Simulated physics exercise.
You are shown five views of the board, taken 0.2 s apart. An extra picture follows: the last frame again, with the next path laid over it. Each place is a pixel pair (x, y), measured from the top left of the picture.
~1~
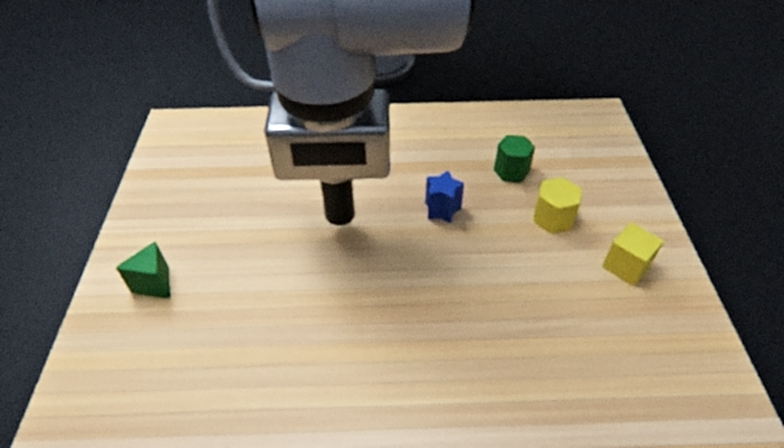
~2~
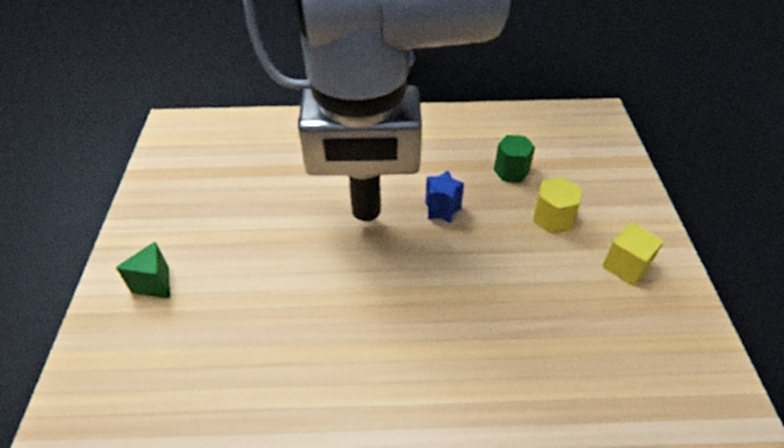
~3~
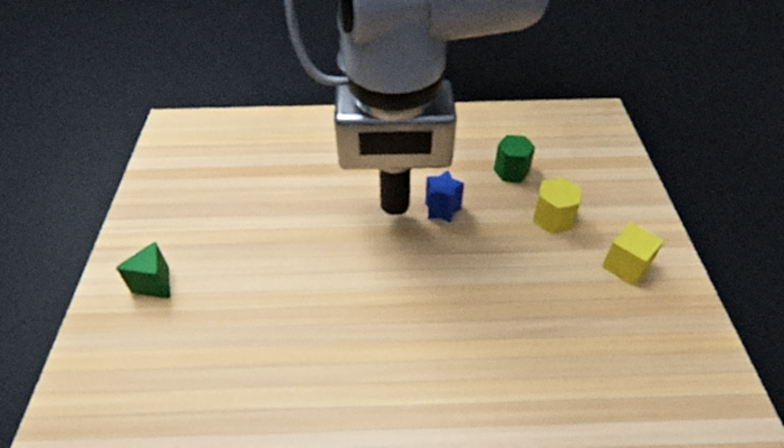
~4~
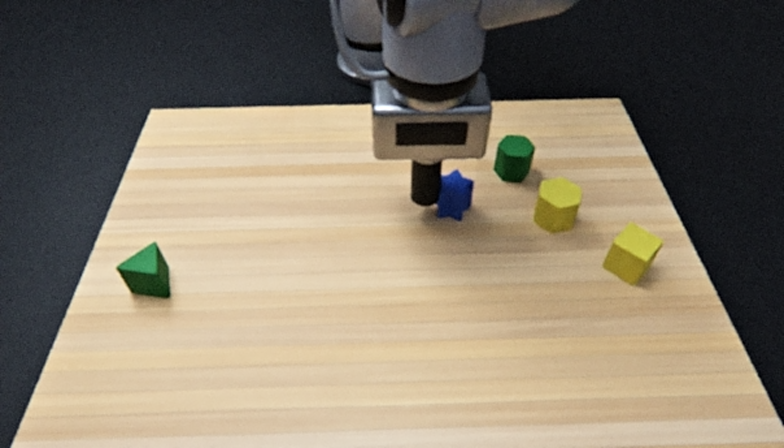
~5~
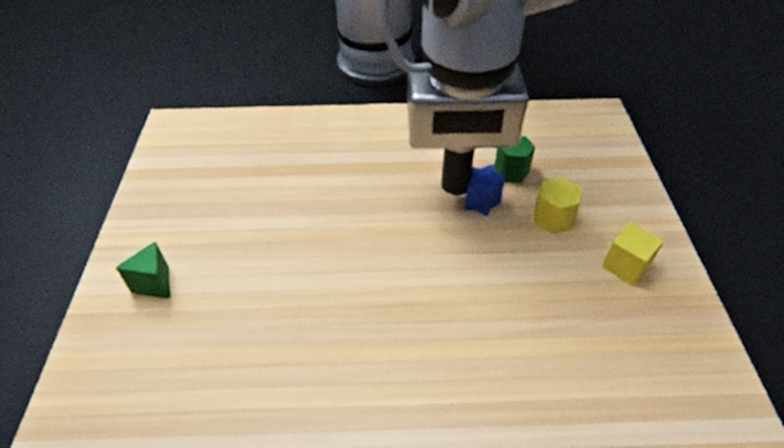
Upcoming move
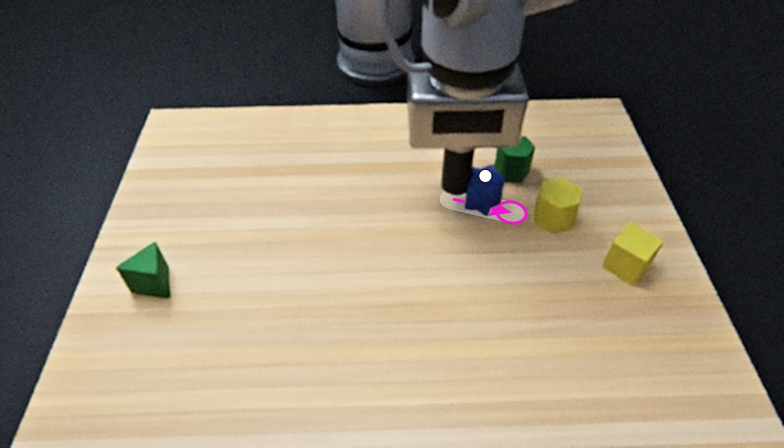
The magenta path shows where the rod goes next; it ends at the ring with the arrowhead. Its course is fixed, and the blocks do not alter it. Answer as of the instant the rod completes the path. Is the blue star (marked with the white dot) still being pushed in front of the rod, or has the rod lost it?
Once the path is finished, the blue star still sits ahead of the rod.
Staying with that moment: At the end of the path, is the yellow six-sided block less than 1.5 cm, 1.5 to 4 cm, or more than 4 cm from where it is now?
Its final spot will lie 1.5 to 4 cm from the current one.
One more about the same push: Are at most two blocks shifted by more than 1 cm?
Yes, I think so.
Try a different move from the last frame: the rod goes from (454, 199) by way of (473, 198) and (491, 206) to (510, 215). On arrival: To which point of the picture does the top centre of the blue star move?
Just about (542, 183).
The drawn path runs straight from (454, 199) to (511, 212); the dot is on the blue star.
What follows on the original path. Halfway along, rod (485, 192); blue star (515, 179).
At the end, rod (514, 199); blue star (545, 182), turned 20° anticlockwise; green six-sided block not moved; yellow six-sided block (580, 194).
